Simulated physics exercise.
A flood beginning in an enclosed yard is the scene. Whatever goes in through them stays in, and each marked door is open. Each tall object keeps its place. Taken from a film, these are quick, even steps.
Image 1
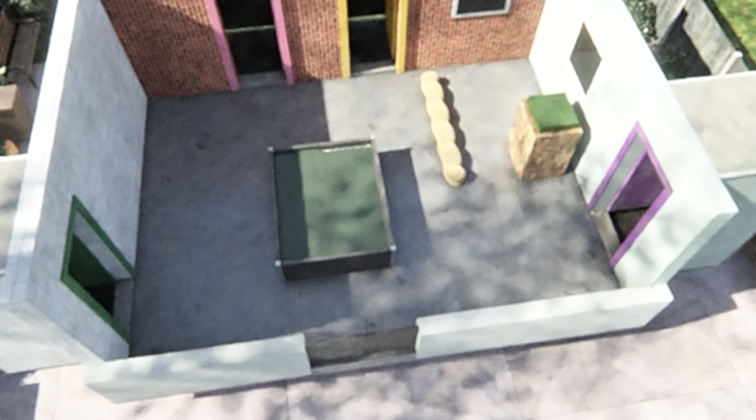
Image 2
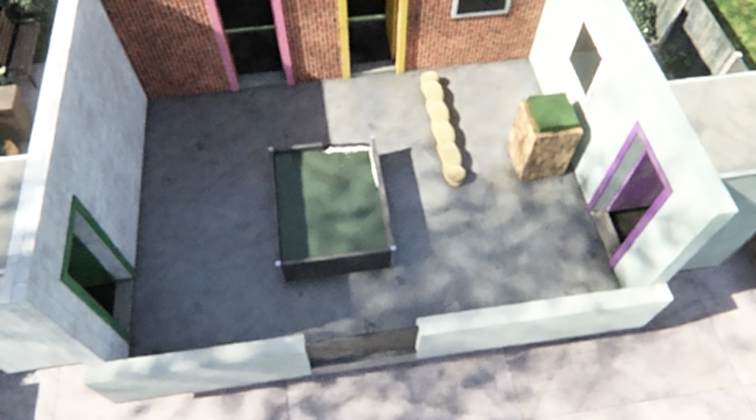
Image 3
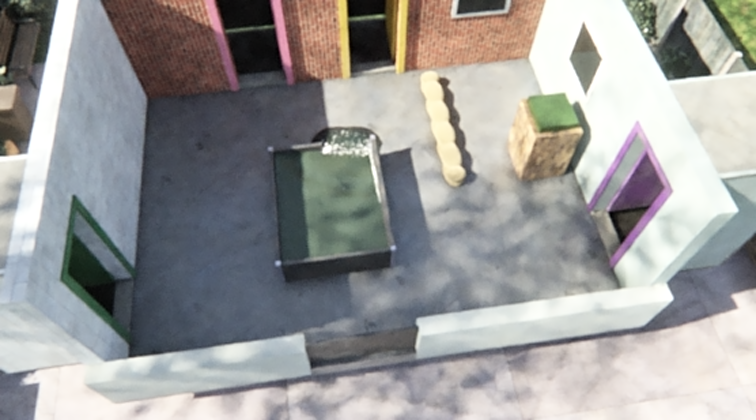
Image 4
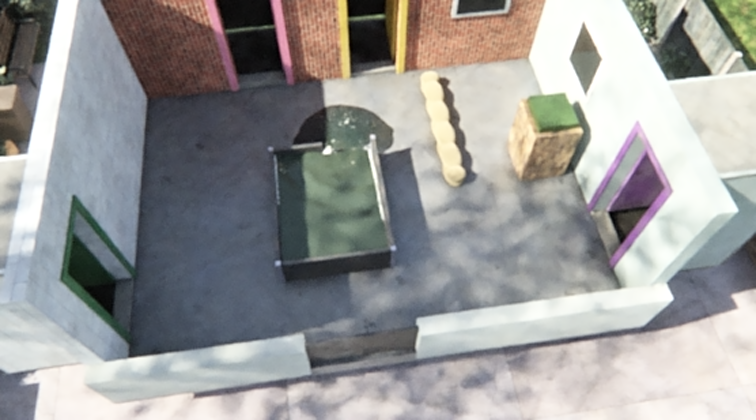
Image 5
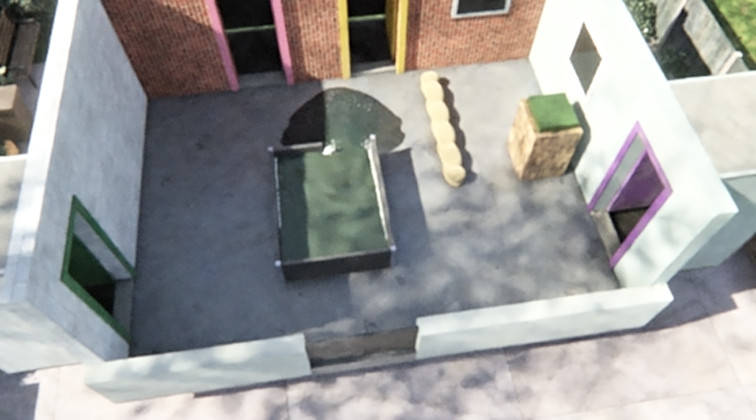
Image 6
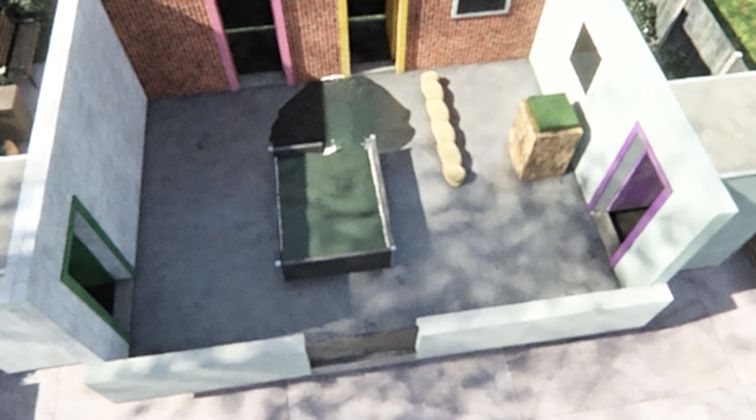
Water poured out through the far side of an open tank in a walled yard, and a dark, rounded puddle spread wider across the grey ground toward the brick wall behind it.
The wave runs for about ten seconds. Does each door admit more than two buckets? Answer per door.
The green door: It does not; the purple door: It does not; the yellow door: It does; the pink door: It does not.
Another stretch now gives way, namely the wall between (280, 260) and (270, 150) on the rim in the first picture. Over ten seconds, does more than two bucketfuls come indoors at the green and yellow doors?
The green door ends up above, while the yellow door falls short.
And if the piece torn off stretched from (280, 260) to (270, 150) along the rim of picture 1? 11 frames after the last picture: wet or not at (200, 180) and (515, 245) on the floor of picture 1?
Order as given: Inundated, then unwetted.
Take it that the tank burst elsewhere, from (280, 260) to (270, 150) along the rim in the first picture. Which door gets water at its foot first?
That's the one in green.
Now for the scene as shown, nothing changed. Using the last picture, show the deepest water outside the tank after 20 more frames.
Deepest point: About (356, 88).
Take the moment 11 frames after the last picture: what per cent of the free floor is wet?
That comes to about 20 per cent.
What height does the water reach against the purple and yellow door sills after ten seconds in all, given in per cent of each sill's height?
Near 20 per cent and 80 per cent, respectively.
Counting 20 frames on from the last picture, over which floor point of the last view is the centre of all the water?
Close to pixel (333, 163).
A moment on, water covers 15 % of the floor; the green door not reached, the purple door not reached, the yellow door under two buckets in, the pink door wet at the sill, nothing in.
Next, water covers 20 % of the floor; the green door not reached, the purple door not reached, the yellow door over two buckets in, the pink door wet at the sill, nothing in.
Then, water covers 30 % of the floor; the green door not reached, the purple door not reached, the yellow door far over two buckets in, the pink door wet at the sill, nothing in.
Later, water covers 55 % of the floor; the green door wet at the sill, nothing in, the purple door wet at the sill, nothing in, the yellow door far over two buckets in, the pink door under two buckets in.
In the end, water covers 85 % of the floor; the green door wet at the sill, nothing in, the purple door wet at the sill, nothing in, the yellow door far over two buckets in, the pink door under two buckets in.
